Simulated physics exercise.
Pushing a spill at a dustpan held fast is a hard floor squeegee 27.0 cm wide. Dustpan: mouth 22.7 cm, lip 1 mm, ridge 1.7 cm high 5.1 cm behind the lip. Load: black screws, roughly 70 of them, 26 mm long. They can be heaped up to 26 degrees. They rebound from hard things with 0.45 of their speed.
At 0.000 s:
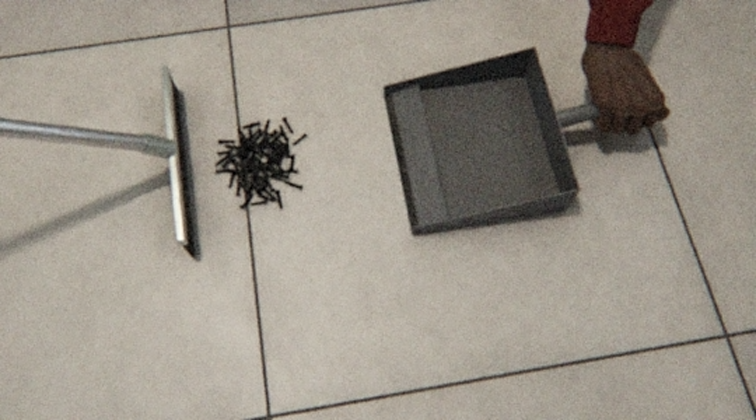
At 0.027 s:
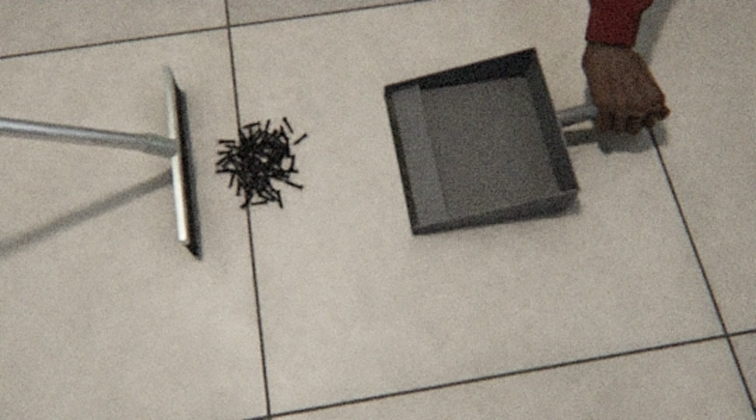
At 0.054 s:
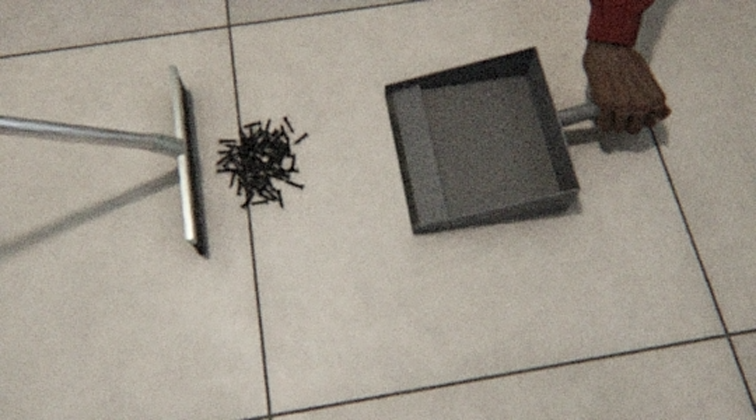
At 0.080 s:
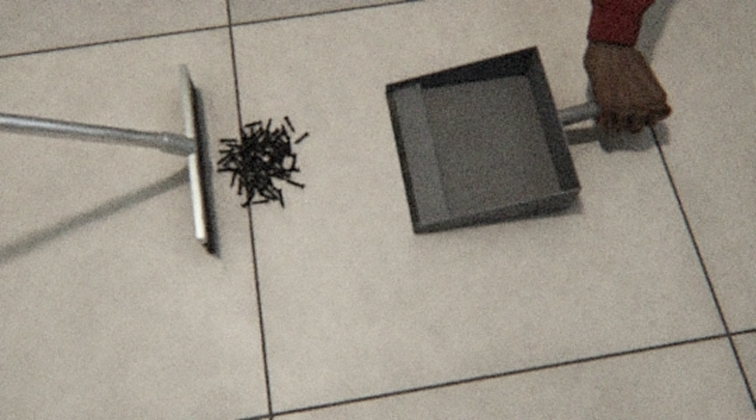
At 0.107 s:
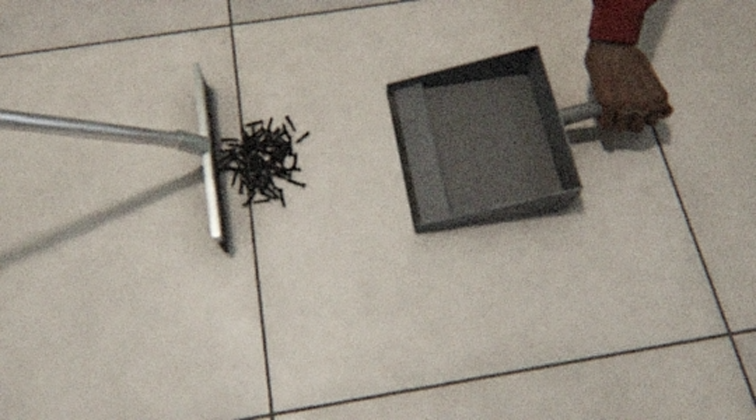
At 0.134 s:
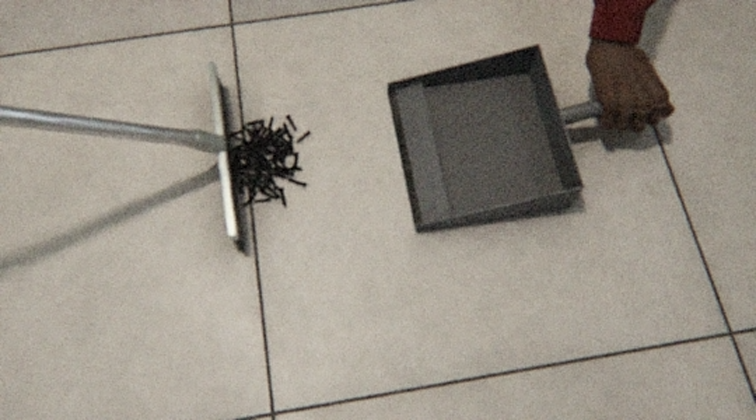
A hand holds a dustpan still while a squeegee slides right into a pile of black screws.
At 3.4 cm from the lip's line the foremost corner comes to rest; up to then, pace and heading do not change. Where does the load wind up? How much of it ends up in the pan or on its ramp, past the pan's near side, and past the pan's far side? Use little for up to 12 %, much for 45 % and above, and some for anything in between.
In the pan or on its ramp: Some; past the pan's near side: Little; past the pan's far side: Little.
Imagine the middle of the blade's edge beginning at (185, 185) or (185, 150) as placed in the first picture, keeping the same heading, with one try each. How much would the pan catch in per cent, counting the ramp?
About 35 and 35 per cent.
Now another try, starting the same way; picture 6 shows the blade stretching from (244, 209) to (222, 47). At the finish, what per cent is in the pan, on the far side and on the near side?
Per cent by place - pan 35, far side 25, near side 0.
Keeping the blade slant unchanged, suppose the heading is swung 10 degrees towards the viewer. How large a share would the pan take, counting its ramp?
The pan, ramp included, would get around 30 per cent.
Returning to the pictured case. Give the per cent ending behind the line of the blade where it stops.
About 0 percent.
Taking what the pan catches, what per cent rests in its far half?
Roughly 50 per cent.
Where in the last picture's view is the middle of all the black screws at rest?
My guess is close to (398, 148).
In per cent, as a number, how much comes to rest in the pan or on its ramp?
I reckon around 35 in a hundred.
After 0.28 s, middle of the blade 14 cm from the lip; 0 % over the lip, far side 5 %, near side 0 %.
Then, at 0.39 s, middle of the blade 6 cm from the lip; 0 % over the lip, far side 5 %, near side 0 %.
Then, at 0.62 s, middle of the blade 4 cm from the lip; 35 % over the lip, far side 5 %, near side 0 %.
In the end, at 1.7 s, pan 35 %, near side 0 %, far side 5 %, in front of the lip or behind the blade 60 %.
